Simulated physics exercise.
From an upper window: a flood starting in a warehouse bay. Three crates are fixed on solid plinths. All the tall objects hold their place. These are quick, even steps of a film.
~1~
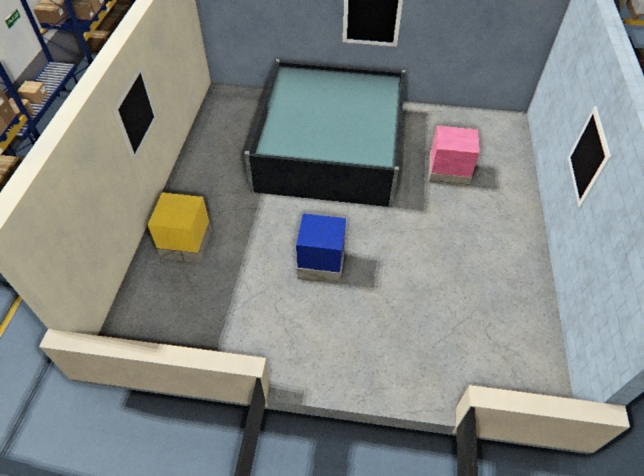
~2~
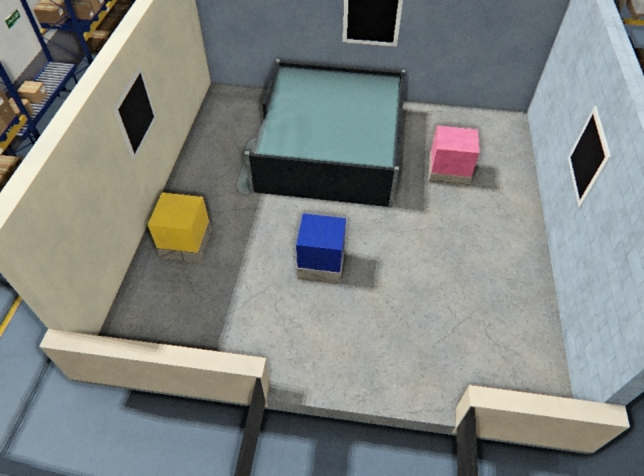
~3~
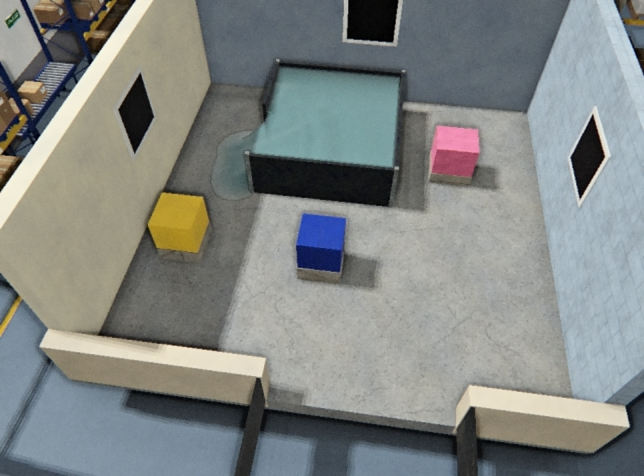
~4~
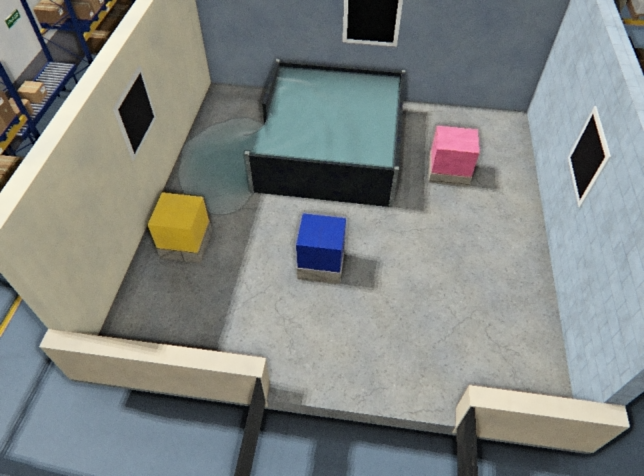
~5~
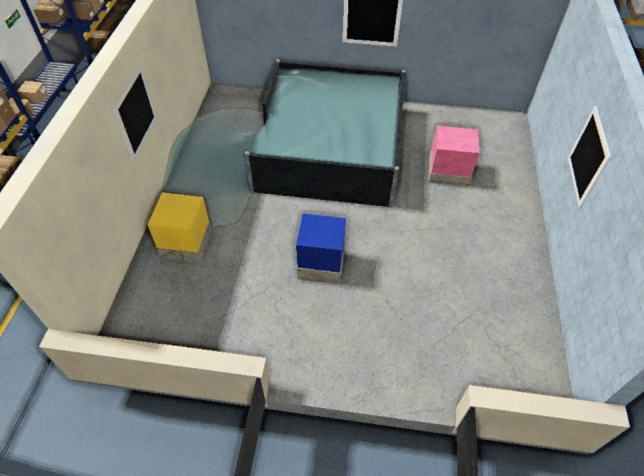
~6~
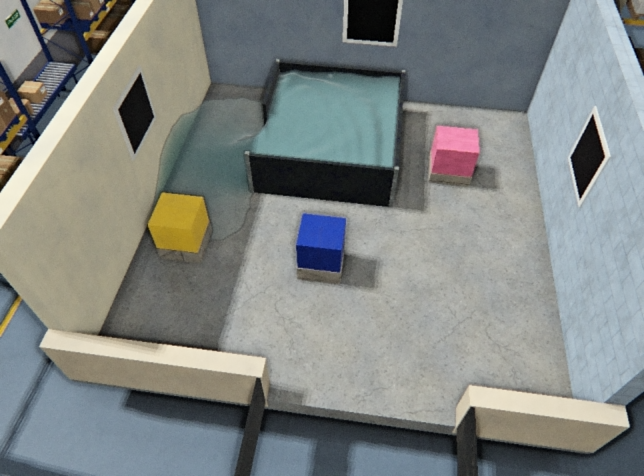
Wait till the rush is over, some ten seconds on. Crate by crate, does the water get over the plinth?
One by one: The yellow crate is wetted; the pink crate escapes dry; the blue crate escapes dry.
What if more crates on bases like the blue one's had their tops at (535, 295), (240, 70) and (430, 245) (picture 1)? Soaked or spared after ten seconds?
As listed: Is safe, is wetted, is spared.
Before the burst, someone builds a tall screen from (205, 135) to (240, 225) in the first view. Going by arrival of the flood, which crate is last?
Last comes the pink crate.
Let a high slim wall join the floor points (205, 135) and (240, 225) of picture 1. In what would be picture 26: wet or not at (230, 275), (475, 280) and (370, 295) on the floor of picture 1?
As listed: Clear, awash, dry.
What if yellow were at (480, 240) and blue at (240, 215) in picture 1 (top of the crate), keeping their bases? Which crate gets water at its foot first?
I say the blue crate.
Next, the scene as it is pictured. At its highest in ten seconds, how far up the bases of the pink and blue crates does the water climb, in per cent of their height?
Roughly 50 per cent, then 60 per cent.
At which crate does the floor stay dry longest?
It is the pink one.
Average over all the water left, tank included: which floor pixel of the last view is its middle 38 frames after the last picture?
At about (317, 188).
A moment on, water covers 15 % of the floor; the yellow crate water round its plinth, the pink crate not reached, the blue crate not reached.
Next, water covers 30 % of the floor; the yellow crate water round its plinth, the pink crate not reached, the blue crate not reached.
Then, water covers 65 % of the floor; the yellow crate water round its plinth, the pink crate not reached, the blue crate water round its plinth.
Later, water covers 95 % of the floor; the yellow crate water round its plinth, the pink crate water round its plinth, the blue crate water round its plinth.
In the end, water covers 100 % of the floor; the yellow crate was topped, the pink crate stayed above the water, the blue crate stayed above the water.
